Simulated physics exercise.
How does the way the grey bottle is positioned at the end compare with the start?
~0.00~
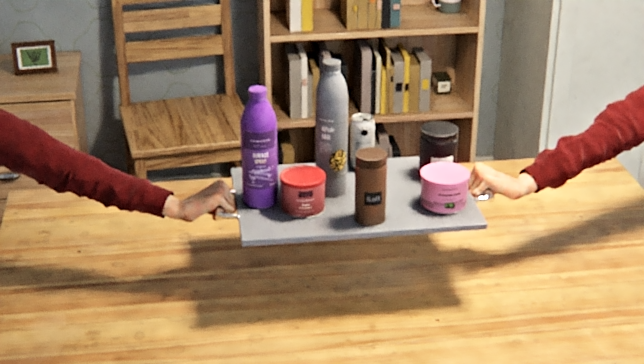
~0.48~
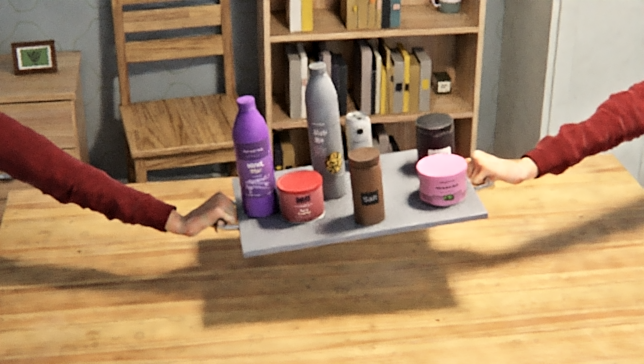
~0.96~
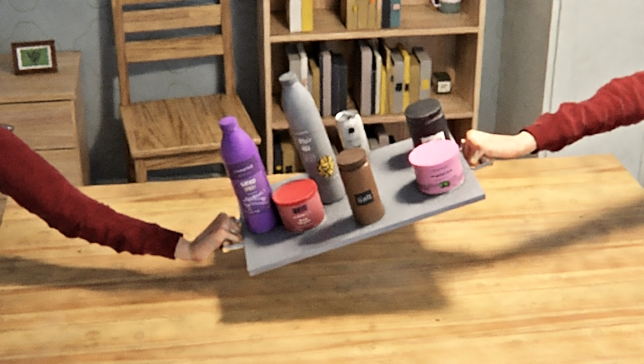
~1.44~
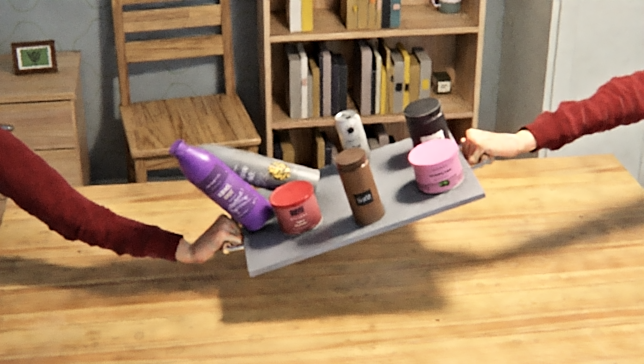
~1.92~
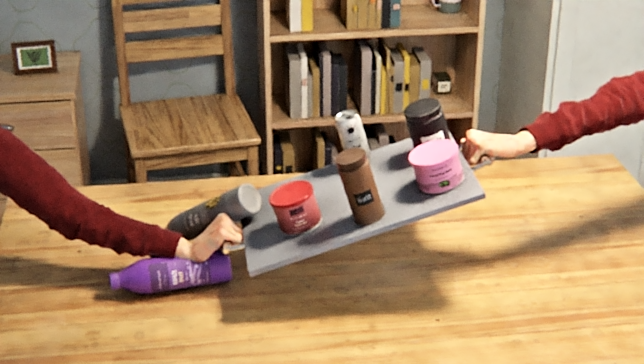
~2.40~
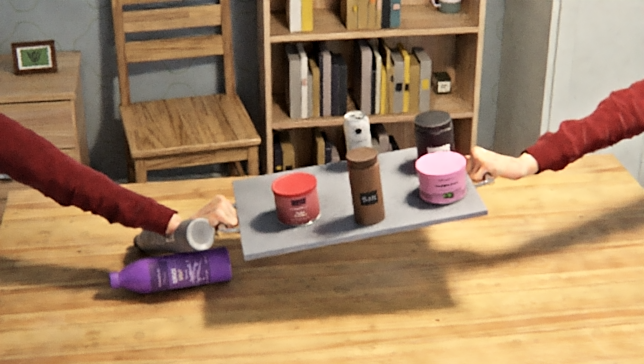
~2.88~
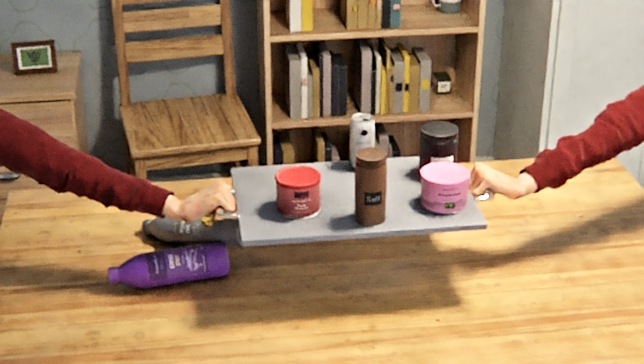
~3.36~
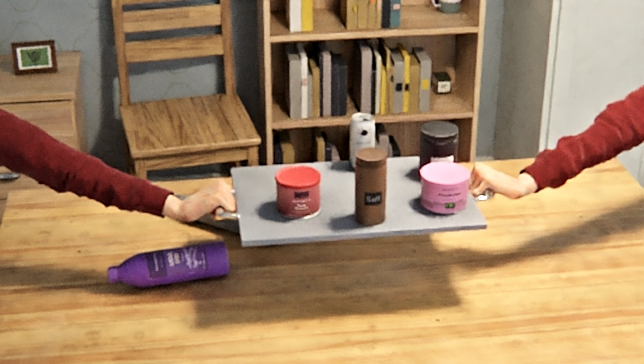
At the start the grey bottle stands upright on the tray, but by the end it is lying on its side on the table, mostly hidden by the hand and tray.
